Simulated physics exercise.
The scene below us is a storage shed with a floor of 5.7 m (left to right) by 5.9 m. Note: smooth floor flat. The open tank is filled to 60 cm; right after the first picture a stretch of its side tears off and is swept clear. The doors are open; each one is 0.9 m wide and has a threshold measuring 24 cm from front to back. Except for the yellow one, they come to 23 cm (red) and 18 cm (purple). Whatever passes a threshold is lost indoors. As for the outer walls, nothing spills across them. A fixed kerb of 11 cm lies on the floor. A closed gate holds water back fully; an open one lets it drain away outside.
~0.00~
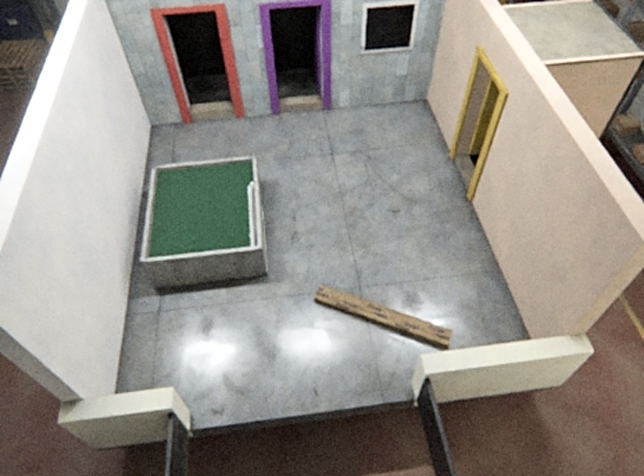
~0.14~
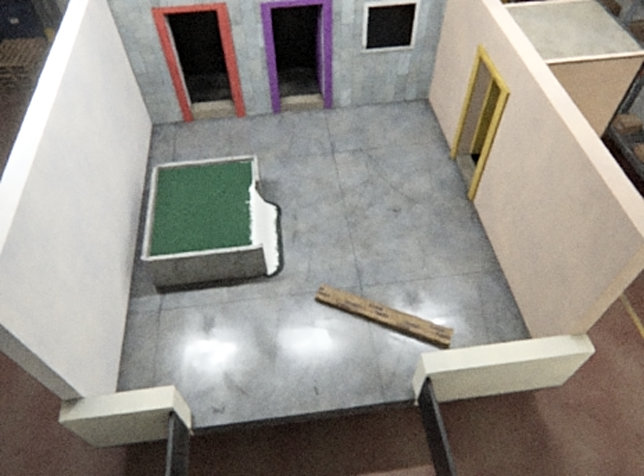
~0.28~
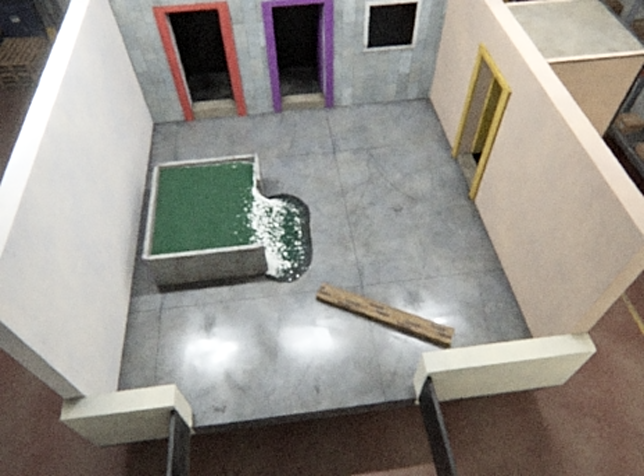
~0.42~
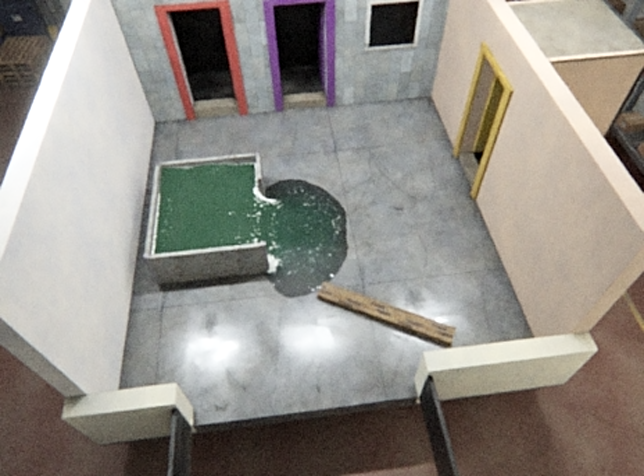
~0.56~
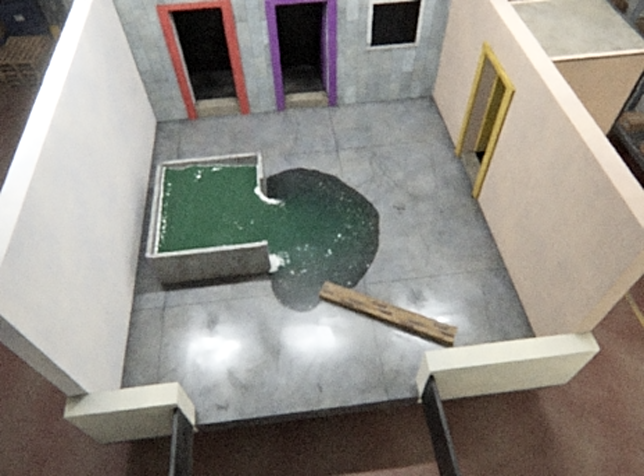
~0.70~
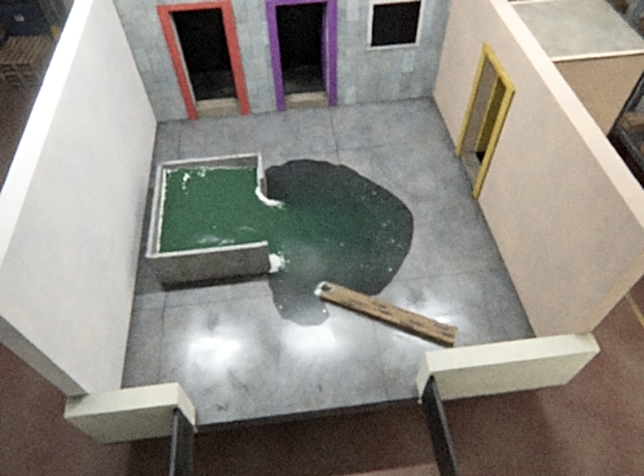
The video shows a walled room with red, purple and yellow doorways, where the right side of a tank of green liquid breaks open and the liquid pours out, spreading rightward across the gray floor and reaching a wooden plank.
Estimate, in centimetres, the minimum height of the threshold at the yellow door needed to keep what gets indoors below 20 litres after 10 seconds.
15 cm.
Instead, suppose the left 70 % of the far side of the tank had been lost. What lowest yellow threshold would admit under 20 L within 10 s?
That way, roughly 7.5 cm.
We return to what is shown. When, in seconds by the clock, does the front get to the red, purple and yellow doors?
Times: Red = 5.0 s, purple = 4.0 s, yellow = 1.3 s.
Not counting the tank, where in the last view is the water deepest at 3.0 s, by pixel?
Check close to (540, 363).
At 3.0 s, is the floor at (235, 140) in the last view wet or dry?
I'd say that place has stayed dry.
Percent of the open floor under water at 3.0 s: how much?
Wet share: Near 45 %.
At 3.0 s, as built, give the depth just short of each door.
Red door 0 cm, purple door 0 cm, yellow door 17 cm.
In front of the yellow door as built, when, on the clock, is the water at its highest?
I'd say near 2.0 seconds.
After 1.4 s water covers 35 % of the floor, deepest (28 cm) near (274, 242); 13 cm at the yellow door, 0 litres in over its 13 cm threshold.
After 3.0 s water covers 45 % of the floor, deepest (30 cm) near (540, 363); 17 cm at the yellow door, 30 litres in over its 13 cm threshold.
After 10.0 s water covers 95 % of the floor, deepest (10 cm) near (151, 170); 6 cm at the yellow door, 36 litres in over its 13 cm threshold.
At the yellow door as built, the water arrived by 1.3 s and peaked near 21 cm at 2.0 s.
With a threshold of 12.5 cm, 41 litres would have come in within the 10 s; with 17 cm, 10 litres. So under 20 litres takes about 15 cm.
